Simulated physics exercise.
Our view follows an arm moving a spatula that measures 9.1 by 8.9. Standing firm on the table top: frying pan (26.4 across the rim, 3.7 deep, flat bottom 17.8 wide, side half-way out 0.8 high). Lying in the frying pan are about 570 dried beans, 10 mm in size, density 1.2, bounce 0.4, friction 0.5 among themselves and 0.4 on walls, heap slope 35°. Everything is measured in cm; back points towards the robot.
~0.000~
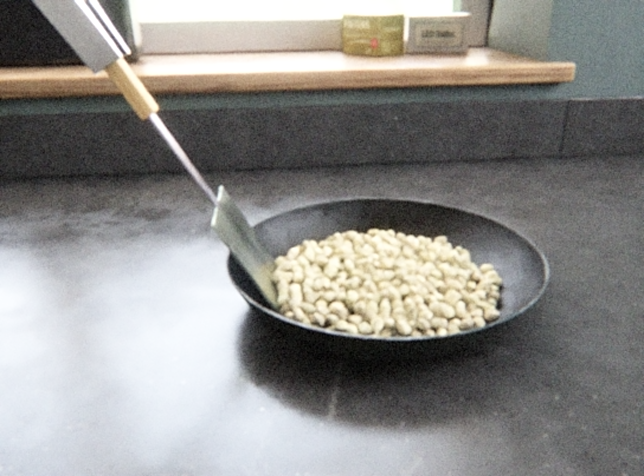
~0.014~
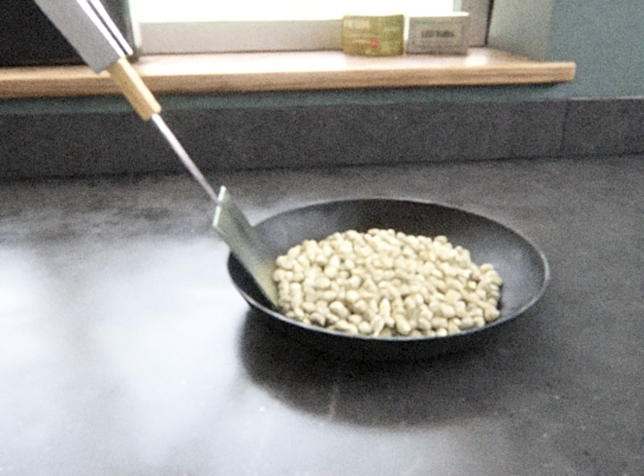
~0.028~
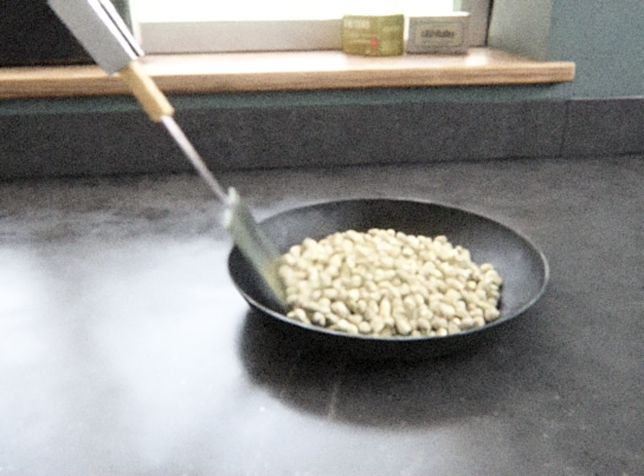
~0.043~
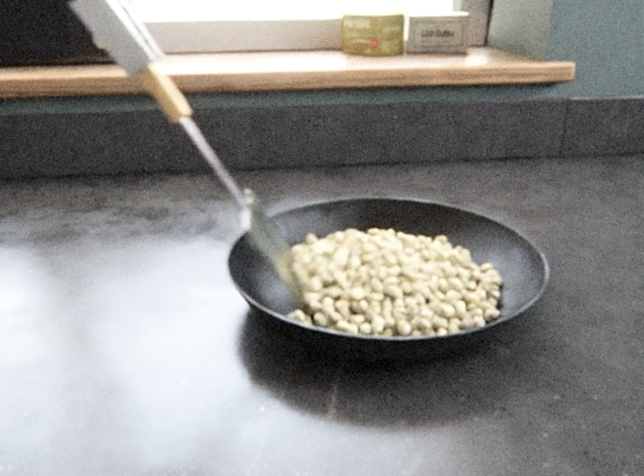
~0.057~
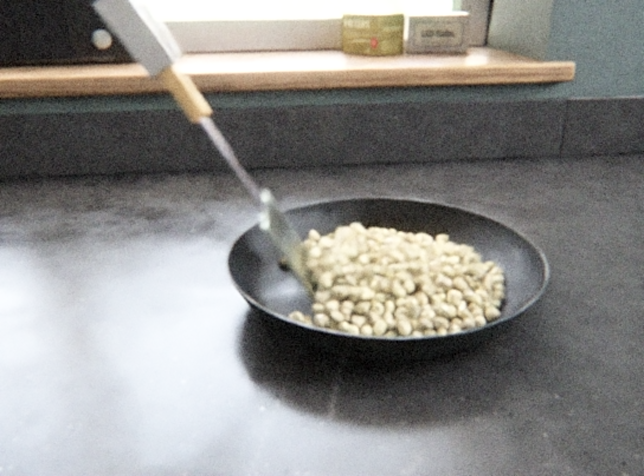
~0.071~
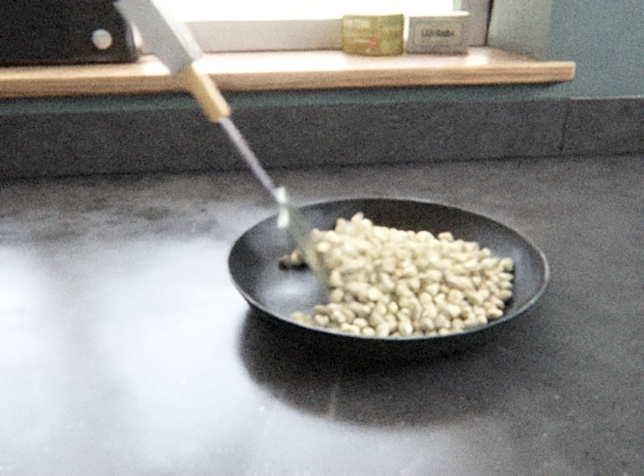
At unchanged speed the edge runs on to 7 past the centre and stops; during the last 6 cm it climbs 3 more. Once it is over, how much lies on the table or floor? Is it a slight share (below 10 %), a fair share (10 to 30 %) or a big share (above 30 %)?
It is a fair share.
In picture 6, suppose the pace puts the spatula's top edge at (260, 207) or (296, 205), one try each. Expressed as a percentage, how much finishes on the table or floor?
First try about 5 %, second try about 20 %.
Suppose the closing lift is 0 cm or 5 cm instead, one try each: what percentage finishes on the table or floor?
Close to 15 and 10 percent respectively.
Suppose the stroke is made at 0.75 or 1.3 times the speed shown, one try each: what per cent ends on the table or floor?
Roughly 5 % and roughly 20 %.
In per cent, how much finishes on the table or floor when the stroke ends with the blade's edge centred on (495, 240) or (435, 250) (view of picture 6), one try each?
About 30 and 10 per cent.
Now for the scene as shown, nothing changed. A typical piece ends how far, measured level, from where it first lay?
Some 5 centimetres.
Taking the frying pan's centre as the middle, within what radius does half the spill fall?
Estimate: Near 26 cm.
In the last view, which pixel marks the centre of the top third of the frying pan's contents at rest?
At about (488, 259).
After 0.11 s, sloping 60°, highest piece 7 above the table; 572 in the frying pan.
After 0.14 s, sloping 60°, highest piece 8 above the table; 572 in the frying pan.
After 0.36 s, sloping 60°, highest piece 4 above the table; 489 in the frying pan, 80 on the table or floor, 3 on the blade or in flight.
After 1.41 s, sloping 60°, highest piece 4 above the table; 489 in the frying pan, 83 on the table or floor.
In the end, 489 in the frying pan, 83 on the table or floor. That is 15 % on the table or floor.
